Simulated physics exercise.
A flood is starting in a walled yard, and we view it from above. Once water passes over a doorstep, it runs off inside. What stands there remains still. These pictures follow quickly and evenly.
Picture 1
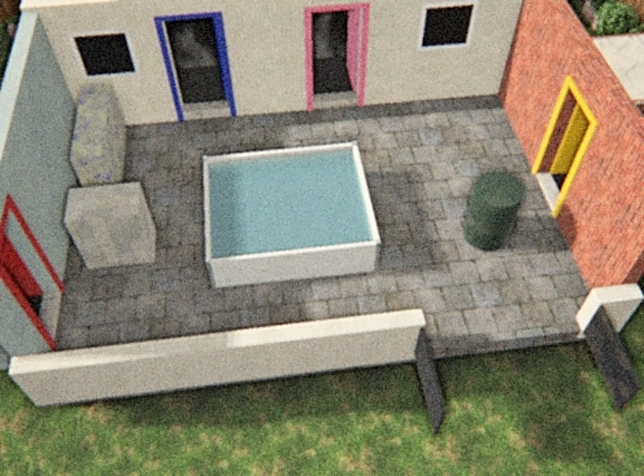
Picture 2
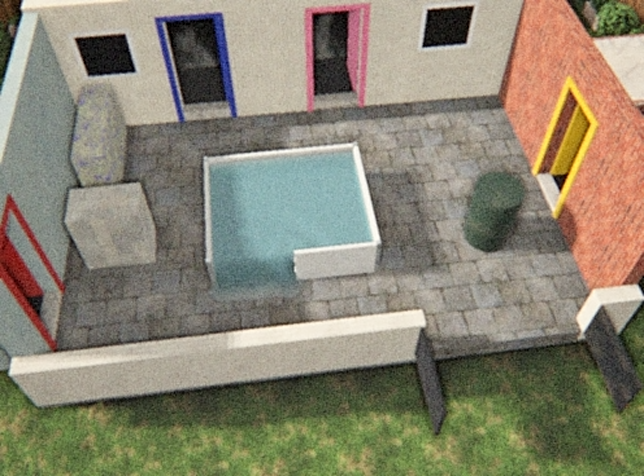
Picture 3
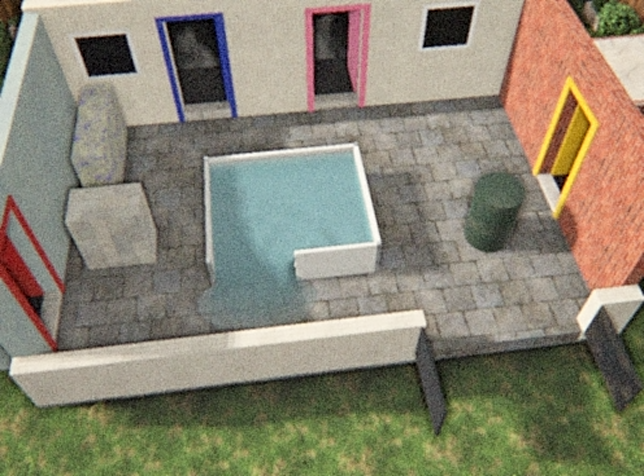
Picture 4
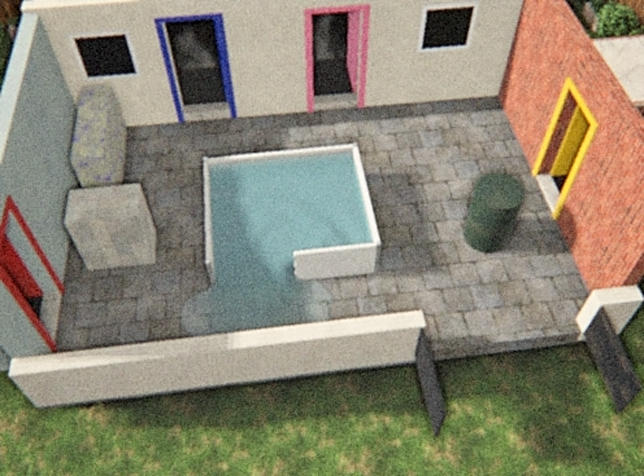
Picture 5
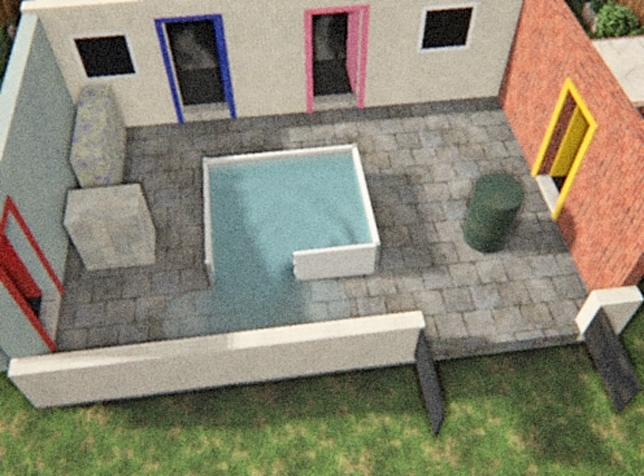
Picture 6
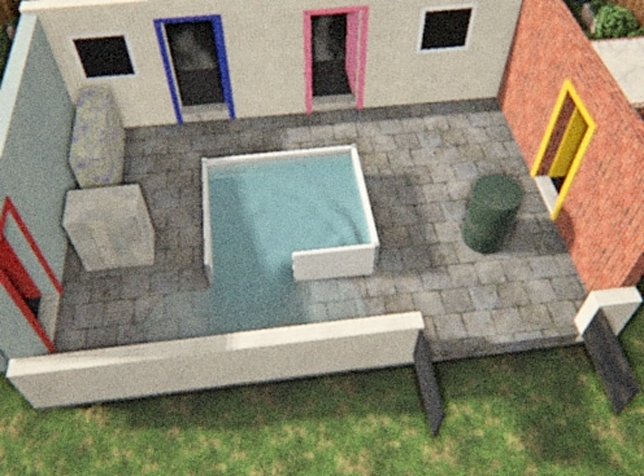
At first, a white-walled tank of still water stands whole in a paved yard with colourful doorways. Then the left part of its front side is gone and water pours through the gap, spreading over the paving towards the low front wall, where the pale blue patch then widens slightly.
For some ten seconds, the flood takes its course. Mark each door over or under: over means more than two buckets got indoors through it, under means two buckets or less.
Yellow door - under, pink door - under, blue door - under, red door - over.
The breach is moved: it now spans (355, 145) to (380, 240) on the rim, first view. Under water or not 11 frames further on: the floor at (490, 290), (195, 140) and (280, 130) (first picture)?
Submerged, unwetted, unwetted.
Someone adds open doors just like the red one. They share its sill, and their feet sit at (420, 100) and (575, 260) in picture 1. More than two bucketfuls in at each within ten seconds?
Result - first door doesn't reach the limit, second door gets past the limit.
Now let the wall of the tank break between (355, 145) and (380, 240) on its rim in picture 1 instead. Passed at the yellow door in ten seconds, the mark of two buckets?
As far as I can tell, the yellow door breaks the threshold.
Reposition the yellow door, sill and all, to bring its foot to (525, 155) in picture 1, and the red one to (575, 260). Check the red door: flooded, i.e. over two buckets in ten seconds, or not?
Well, the red one simply runs past it.
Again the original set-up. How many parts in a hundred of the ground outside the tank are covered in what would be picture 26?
Roughly 45 %.
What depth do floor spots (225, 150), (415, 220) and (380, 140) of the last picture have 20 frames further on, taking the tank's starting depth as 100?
In order: 0, 2, 0 %.
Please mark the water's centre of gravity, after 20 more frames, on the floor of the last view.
My reading is close to (276, 266).
A moment on, water covers 15 % of the floor; the yellow door not reached, the pink door not reached, the blue door not reached, the red door not reached.
Next, water covers 30 % of the floor; the yellow door not reached, the pink door not reached, the blue door not reached, the red door under two buckets in.
Then, water covers 45 % of the floor; the yellow door wet at the sill, nothing in, the pink door not reached, the blue door not reached, the red door far over two buckets in.
Later, water covers 80 % of the floor; the yellow door wet at the sill, nothing in, the pink door not reached, the blue door wet at the sill, nothing in, the red door far over two buckets in.
In the end, water covers 90 % of the floor; the yellow door under two buckets in, the pink door wet at the sill, nothing in, the blue door wet at the sill, nothing in, the red door far over two buckets in.
